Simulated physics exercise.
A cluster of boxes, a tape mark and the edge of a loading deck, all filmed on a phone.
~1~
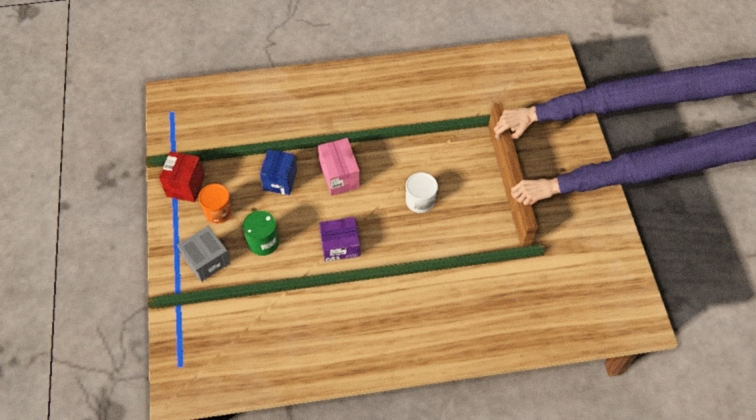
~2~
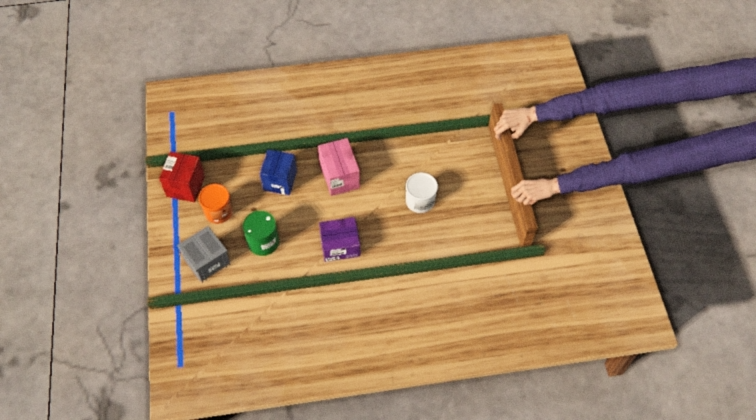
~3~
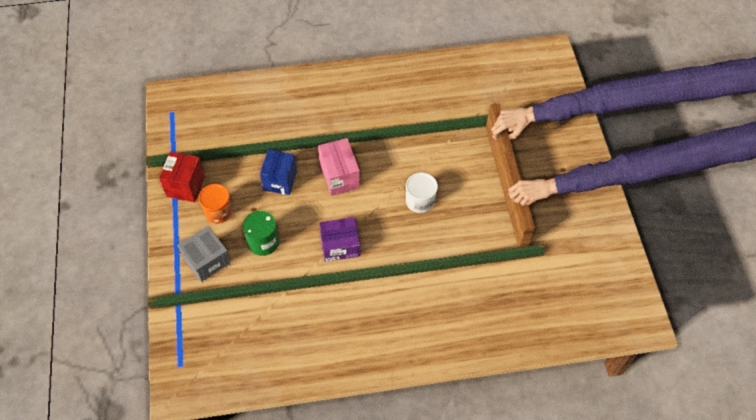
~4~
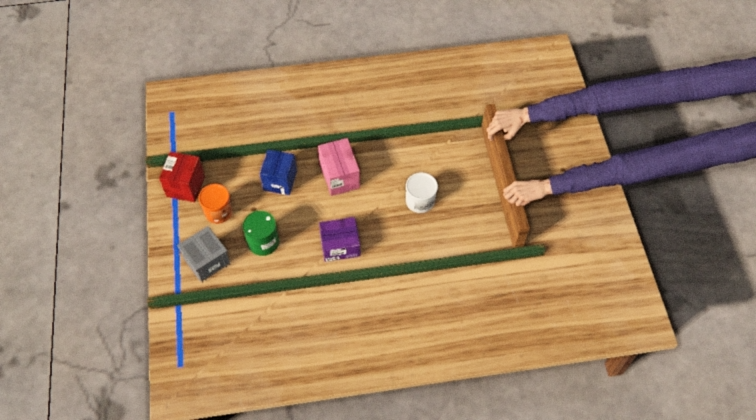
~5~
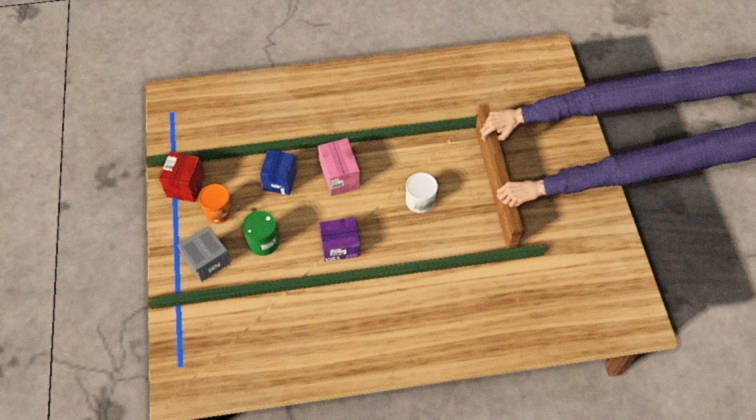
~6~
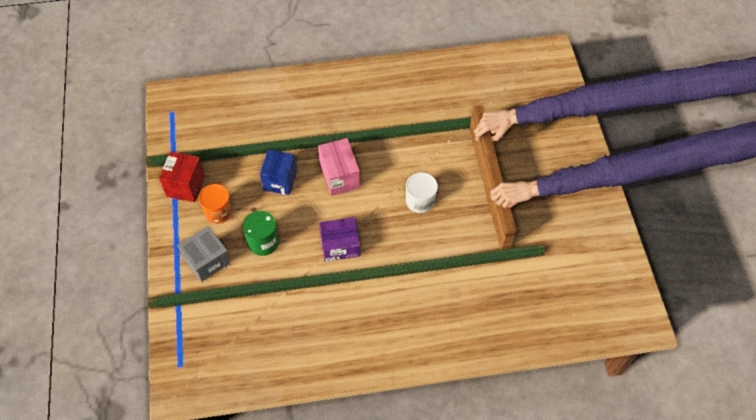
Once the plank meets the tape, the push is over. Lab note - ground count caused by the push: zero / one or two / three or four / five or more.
It is going to spill five or more of them.
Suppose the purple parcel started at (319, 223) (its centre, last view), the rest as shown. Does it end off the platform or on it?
In that case it never drops.
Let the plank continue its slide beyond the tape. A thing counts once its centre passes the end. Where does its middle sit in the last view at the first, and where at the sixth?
The first puts it near (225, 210), the next near (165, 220).
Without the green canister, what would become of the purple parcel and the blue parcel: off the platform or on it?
I'd say the purple parcel stays aboard and the blue parcel gets knocked off.
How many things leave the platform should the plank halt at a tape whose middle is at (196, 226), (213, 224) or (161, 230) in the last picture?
The counts would be 3, 1 and 8.
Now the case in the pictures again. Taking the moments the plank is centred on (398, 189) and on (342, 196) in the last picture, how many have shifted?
So 1, and at the other place 3.
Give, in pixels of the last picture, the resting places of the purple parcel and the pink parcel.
Roughly (157, 263), and the other roughly (156, 188).
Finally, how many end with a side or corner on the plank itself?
All in all, 3.
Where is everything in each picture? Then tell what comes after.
Red parcel (183, 177); grey tote (205, 255); orange pail (216, 204); plank (511, 174); tape (176, 228), in the first frame.
Grey tote (205, 255); plank (511, 174), in the second frame.
Orange pail (216, 204); blue parcel (279, 172), in the third frame.
Red parcel (183, 177); white pail (421, 193), in the fourth frame.
Grey tote (205, 255); purple parcel (340, 239), in the fifth frame.
Red parcel (183, 177); grey tote (205, 255); orange pail (216, 204); plank (492, 177); tape (176, 228), in the sixth frame.
Soon after, none off yet; red parcel at rest near (183, 177); grey tote at rest near (205, 255); orange pail at rest near (216, 204).
In the end, the number that fall off is five or more; gone, blue parcel, green canister, orange pail, grey tote and red parcel.
